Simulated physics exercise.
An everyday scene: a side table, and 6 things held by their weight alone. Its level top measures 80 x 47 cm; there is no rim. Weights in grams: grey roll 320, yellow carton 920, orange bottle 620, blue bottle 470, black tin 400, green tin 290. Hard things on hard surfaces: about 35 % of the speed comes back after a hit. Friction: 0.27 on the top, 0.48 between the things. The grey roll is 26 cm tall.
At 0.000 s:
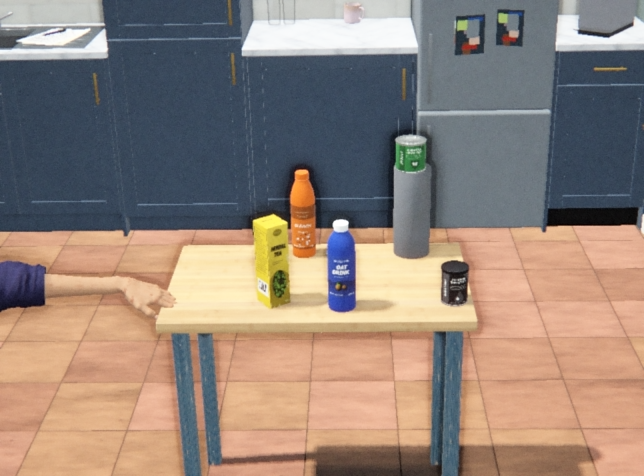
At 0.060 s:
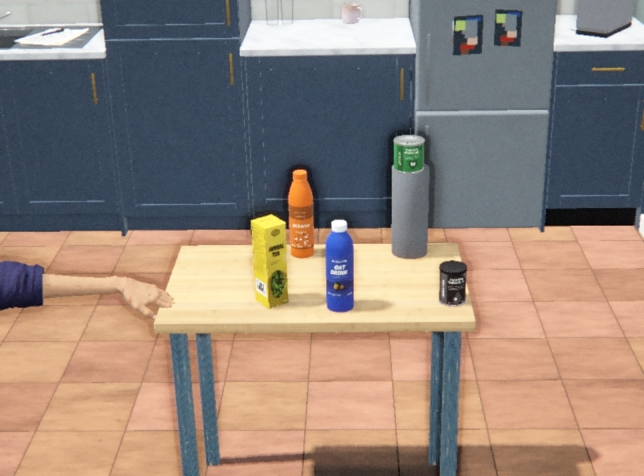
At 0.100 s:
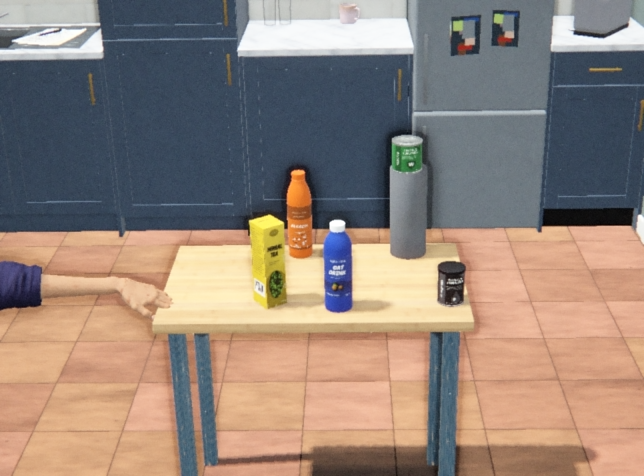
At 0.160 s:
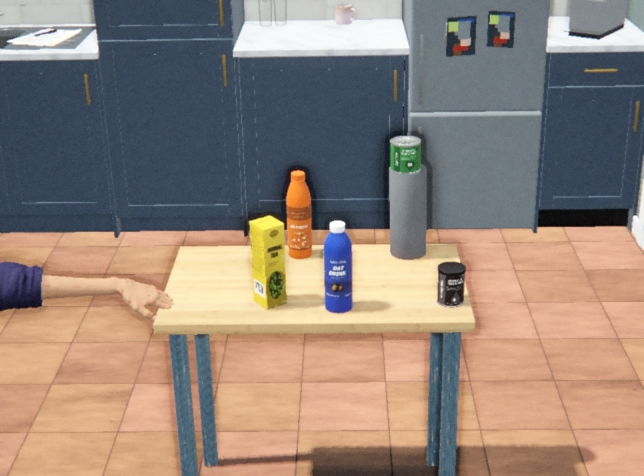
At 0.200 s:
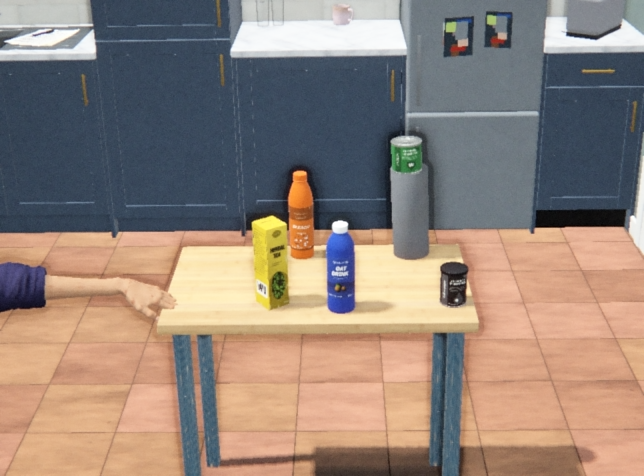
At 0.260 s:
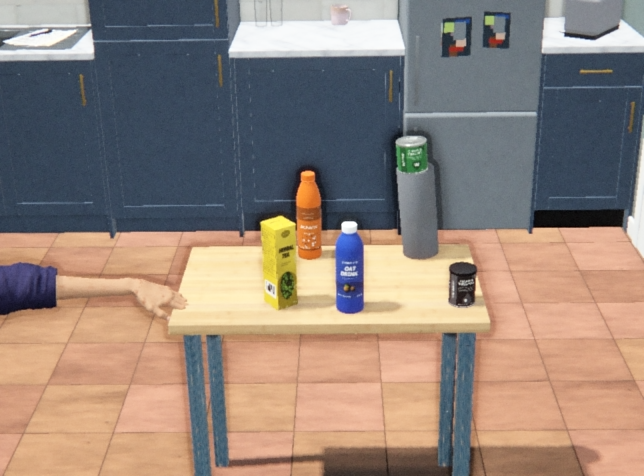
A hand at the left edge of a side table as it shifts slightly right, the grey roll under a green tin leaning left.
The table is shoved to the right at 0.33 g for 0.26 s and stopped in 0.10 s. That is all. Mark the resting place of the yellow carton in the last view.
Look near (334, 263).
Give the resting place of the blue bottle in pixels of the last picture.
Around (406, 266).
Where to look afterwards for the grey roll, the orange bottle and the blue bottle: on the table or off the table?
The grey roll finishes off the table; the orange bottle is still on the table; the blue bottle is still on the table.
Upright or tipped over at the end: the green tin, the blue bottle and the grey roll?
The green tin topples; the blue bottle is still upright; the grey roll falls over.
After 0.76 s, table shifted 15 cm; yellow carton slid 4 cm near (334, 263); green tin leaning 28°; grey roll leaning 28°.
After 1.26 s, table shifted 15 cm; grey roll and green tin now off the table; yellow carton slid 4 cm near (334, 263); orange bottle slid 4 cm.
By the end (1.6 s), off the table, grey roll and green tin; the other 4 in place, give or take 5 cm. Seen from the same camera at the end, yellow carton near (334, 263).
